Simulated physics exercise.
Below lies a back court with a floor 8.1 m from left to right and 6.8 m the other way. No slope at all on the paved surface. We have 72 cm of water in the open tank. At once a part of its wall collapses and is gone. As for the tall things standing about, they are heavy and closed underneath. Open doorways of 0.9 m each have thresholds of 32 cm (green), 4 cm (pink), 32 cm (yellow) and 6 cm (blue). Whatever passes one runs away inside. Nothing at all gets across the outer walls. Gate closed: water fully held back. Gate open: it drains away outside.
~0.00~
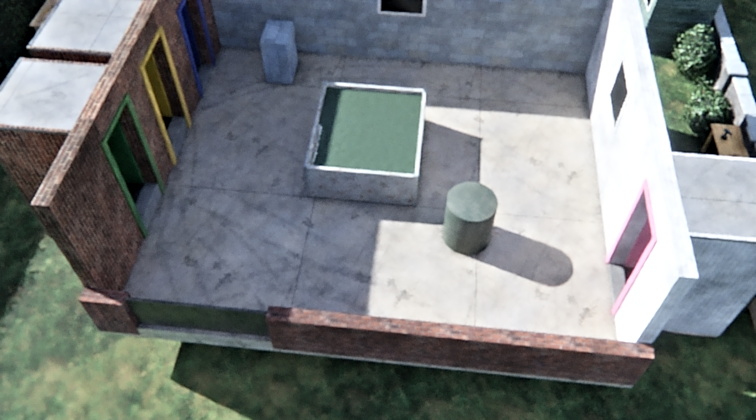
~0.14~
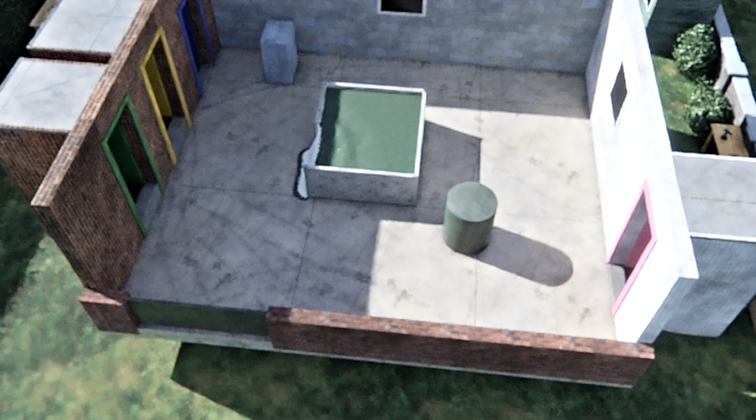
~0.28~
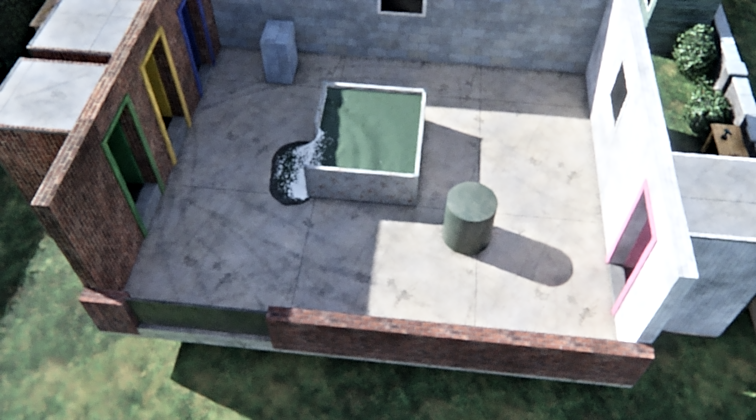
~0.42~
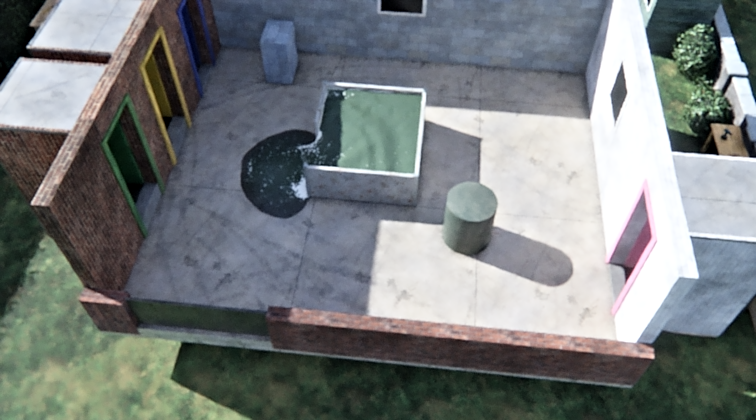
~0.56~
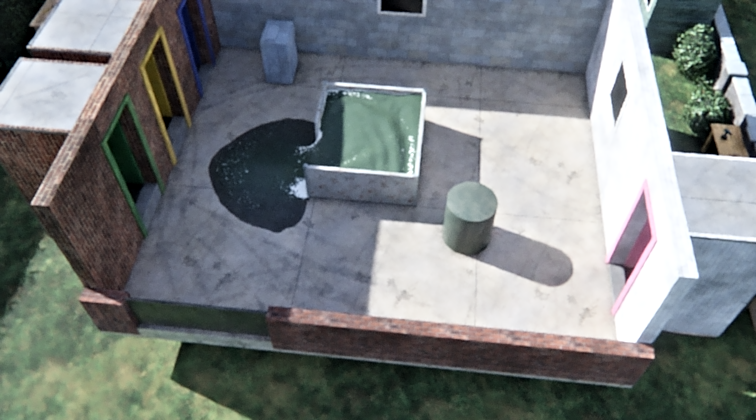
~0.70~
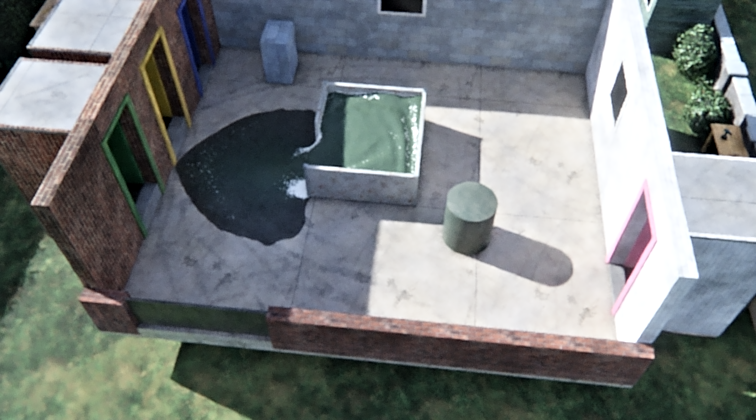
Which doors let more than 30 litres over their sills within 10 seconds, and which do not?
Outcome: The green door never breaches the limit, the pink door breaches the limit, the yellow door never breaches the limit, the blue door breaches the limit.
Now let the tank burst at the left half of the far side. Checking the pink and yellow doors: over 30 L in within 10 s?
Pink: Within the limit; yellow: Within the limit.
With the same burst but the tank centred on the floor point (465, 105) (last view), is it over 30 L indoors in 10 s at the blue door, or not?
Then: Blue past it.
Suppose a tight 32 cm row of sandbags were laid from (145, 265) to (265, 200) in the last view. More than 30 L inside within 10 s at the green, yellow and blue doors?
Then: Green under, yellow below, blue past it.
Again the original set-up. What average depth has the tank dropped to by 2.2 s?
Some 39 cm.
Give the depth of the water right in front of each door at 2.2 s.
You'd get green at 28 cm, pink at 0 cm, yellow at 30 cm, and blue at 10 cm.
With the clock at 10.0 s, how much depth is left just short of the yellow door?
Depth: Approx. 8.5 cm.
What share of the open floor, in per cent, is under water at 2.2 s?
Near 25 per cent is wet.
After 1.4 s water covers 20 % of the floor and is deepest (38 cm) near (304, 176); green door 27 cm at the sill, 0 L in, pink door not reached, yellow door 30 cm at the sill, 0 L in, blue door not reached.
After 2.2 s water covers 25 % of the floor and is deepest (52 cm) near (116, 312); green door 28 cm at the sill, 0 L in, pink door not reached, yellow door 30 cm at the sill, 1 L in, blue door 10 cm at the sill, 2 L in.
After 3.5 s water covers 35 % of the floor and is deepest (29 cm) near (120, 302); green door 18 cm at the sill, 0 L in, pink door not reached, yellow door 21 cm at the sill, 2 L in, blue door 9 cm at the sill, 11 L in.
After 6.0 s water covers 75 % of the floor and is deepest (17 cm) near (116, 312); green door 14 cm at the sill, 0 L in, pink door 2 cm at the sill, 0 L in, yellow door 13 cm at the sill, 3 L in, blue door 15 cm at the sill, 55 L in.
After 10.0 s water covers 95 % of the floor and is deepest (10 cm) near (116, 312); green door 9 cm at the sill, 0 L in, pink door 9 cm at the sill, 58 L in, yellow door 8 cm at the sill, 3 L in, blue door 9 cm at the sill, 128 L in.
